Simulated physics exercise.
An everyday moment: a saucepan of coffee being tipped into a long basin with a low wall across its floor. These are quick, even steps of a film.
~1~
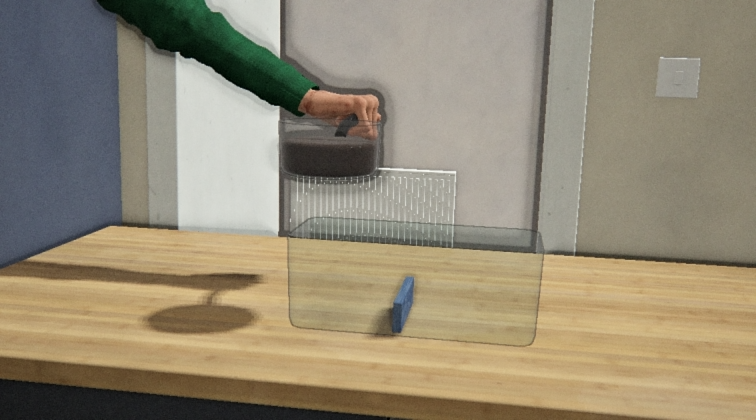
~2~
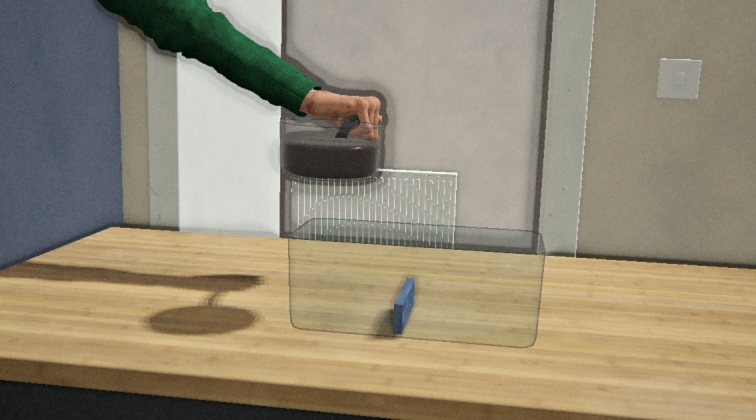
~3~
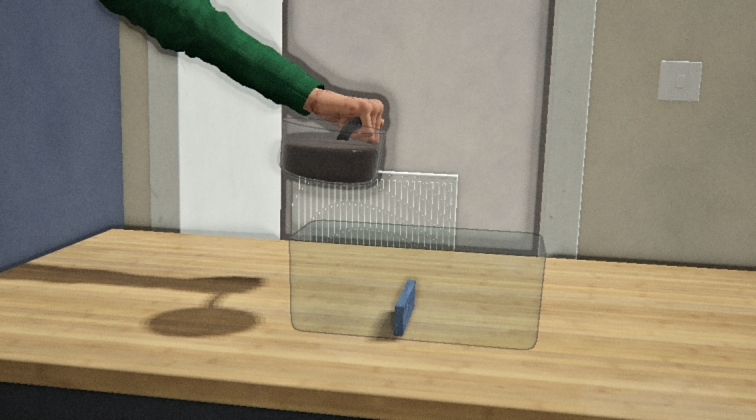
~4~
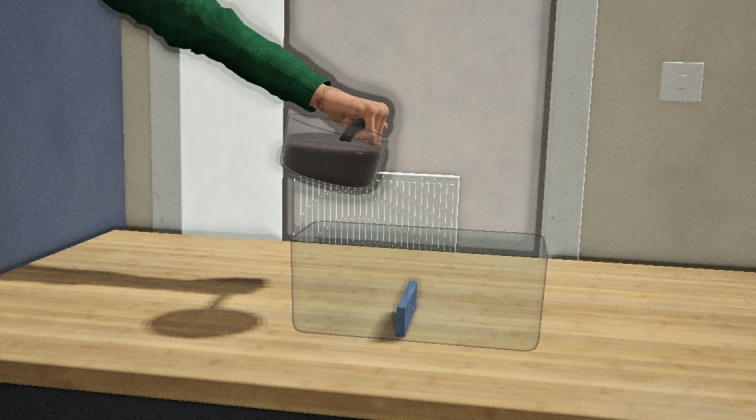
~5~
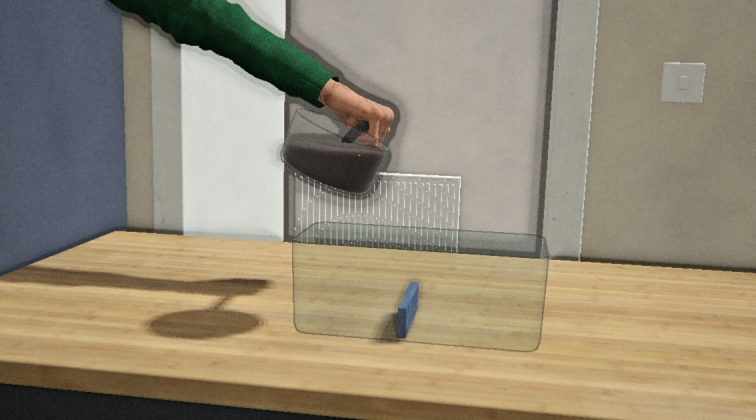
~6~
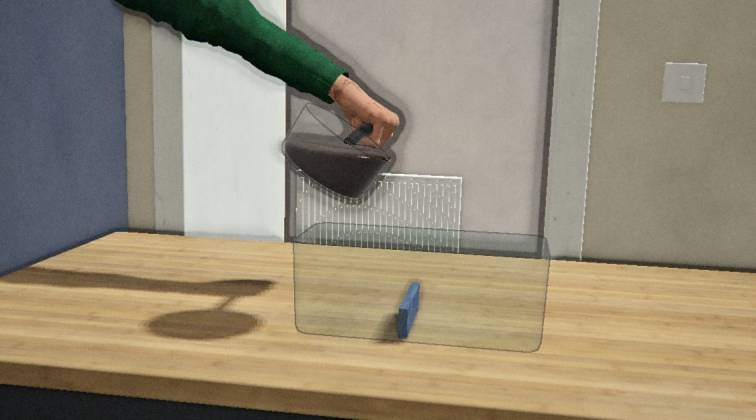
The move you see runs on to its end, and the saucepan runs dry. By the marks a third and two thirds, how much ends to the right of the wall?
It comes to between a third and two thirds.
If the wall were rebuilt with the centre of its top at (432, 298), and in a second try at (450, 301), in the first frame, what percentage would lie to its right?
Roughly 10 per cent, and 15 per cent.
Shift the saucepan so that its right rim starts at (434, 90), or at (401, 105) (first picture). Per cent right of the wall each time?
In turn 90 and 80 in a hundred.
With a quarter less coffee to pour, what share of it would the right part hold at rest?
Roughly 35 in a hundred.
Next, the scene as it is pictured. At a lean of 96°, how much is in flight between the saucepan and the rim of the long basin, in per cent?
Some 35 per cent.
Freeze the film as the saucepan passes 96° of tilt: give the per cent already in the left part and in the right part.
Left about 15, right about 25.
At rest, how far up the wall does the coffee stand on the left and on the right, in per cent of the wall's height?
The left part 40 per cent, the right part 30.
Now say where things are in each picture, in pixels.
In the first frame, it leans 0°; its right rim is at (380, 126); the coffee meets the walls at (284, 139) and (377, 144); the long basin's rim runs from (299, 227) to (541, 243); the wall's top is at (404, 290).
In the second frame, it leans 1°; its right rim is at (381, 128); the coffee meets the walls at (286, 140) and (378, 146).
In the third frame, it leans 6°; its right rim is at (383, 134); the coffee meets the walls at (286, 142) and (380, 148).
In the fourth frame, it leans 13°; its right rim is at (387, 142); the coffee meets the walls at (288, 142) and (382, 150).
In the fifth frame, it leans 22°; its right rim is at (389, 152); the coffee meets the walls at (289, 143) and (386, 153).
In the sixth frame, it leans 33°; its right rim is at (389, 163); the coffee meets the walls at (287, 141) and (390, 156); 1 per cent is over the edge.
A moment on, the saucepan is tipped on its side and 27 per cent is still to pour, 13 is left of the wall and 26 right of it.
Next, the saucepan is tipped right over and 5 per cent is still to pour, 43 is left of the wall and 48 right of it.
Then the saucepan is tipped right over and 0 per cent is still to pour, 51 is left of the wall and 48 right of it.
Later the saucepan is tipped right over and 0 per cent is still to pour, 51 is left of the wall and 48 right of it.
At rest 51 per cent lies left of the wall, 48 right of it and 1 outside.
